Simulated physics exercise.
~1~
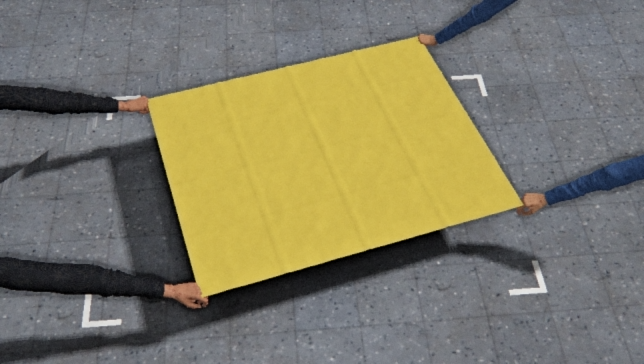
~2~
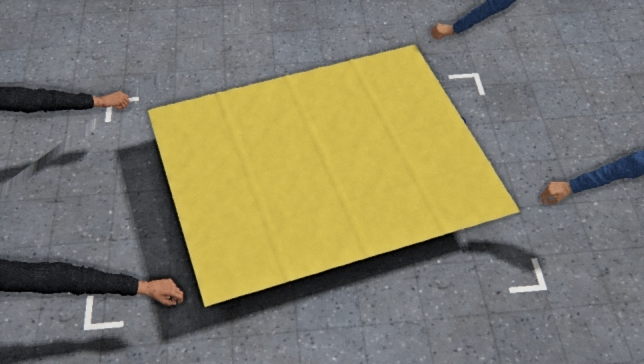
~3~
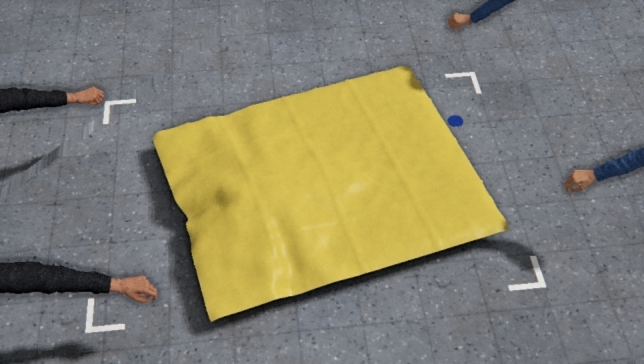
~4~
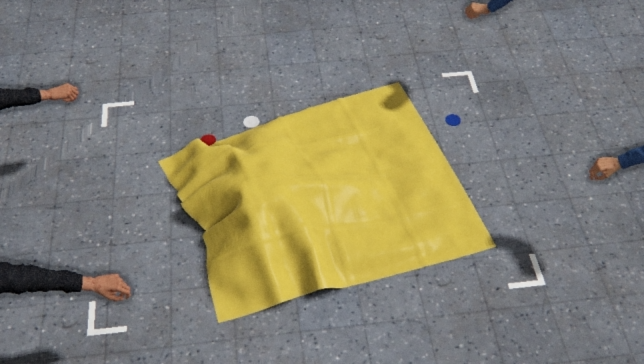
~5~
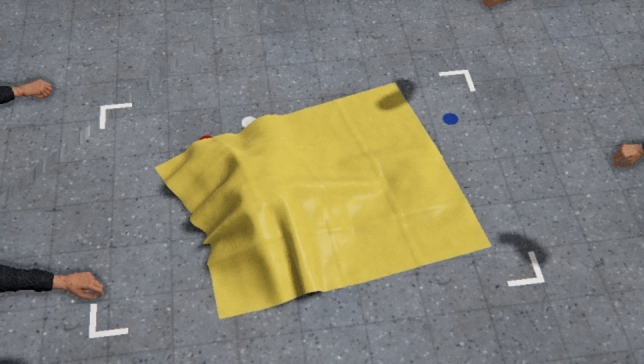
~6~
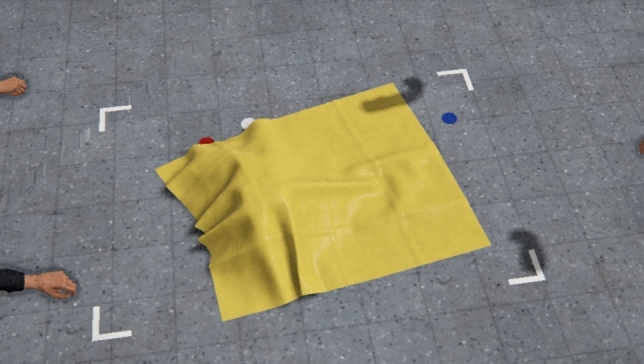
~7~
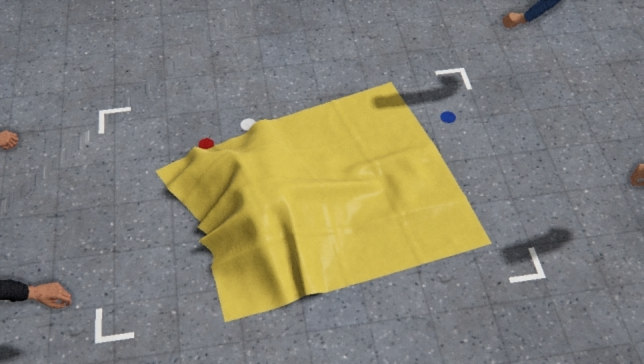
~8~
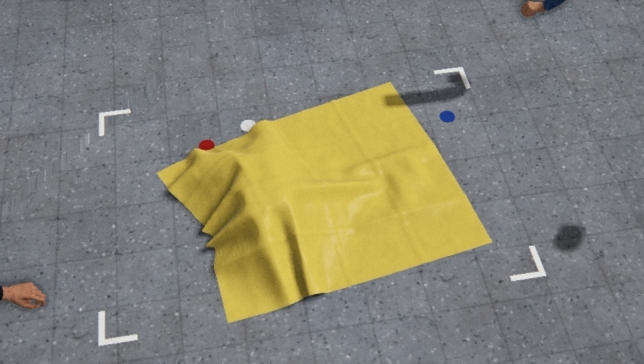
The clip opens on a yellow cloth stretched flat above a gray tiled floor with white corner marks, held by four hands, two in dark sleeves at left and two in blue at right. The hands let go together, and the cloth drops while they pull back. As it sinks, a small blue disc comes into view to the right, and the left side buckles over raised shapes beneath. Red and white discs then show along its upper edge. The hands draw farther away as the cloth settles. It ends still, rumpled at left and smoother at right, with all three discs visible.
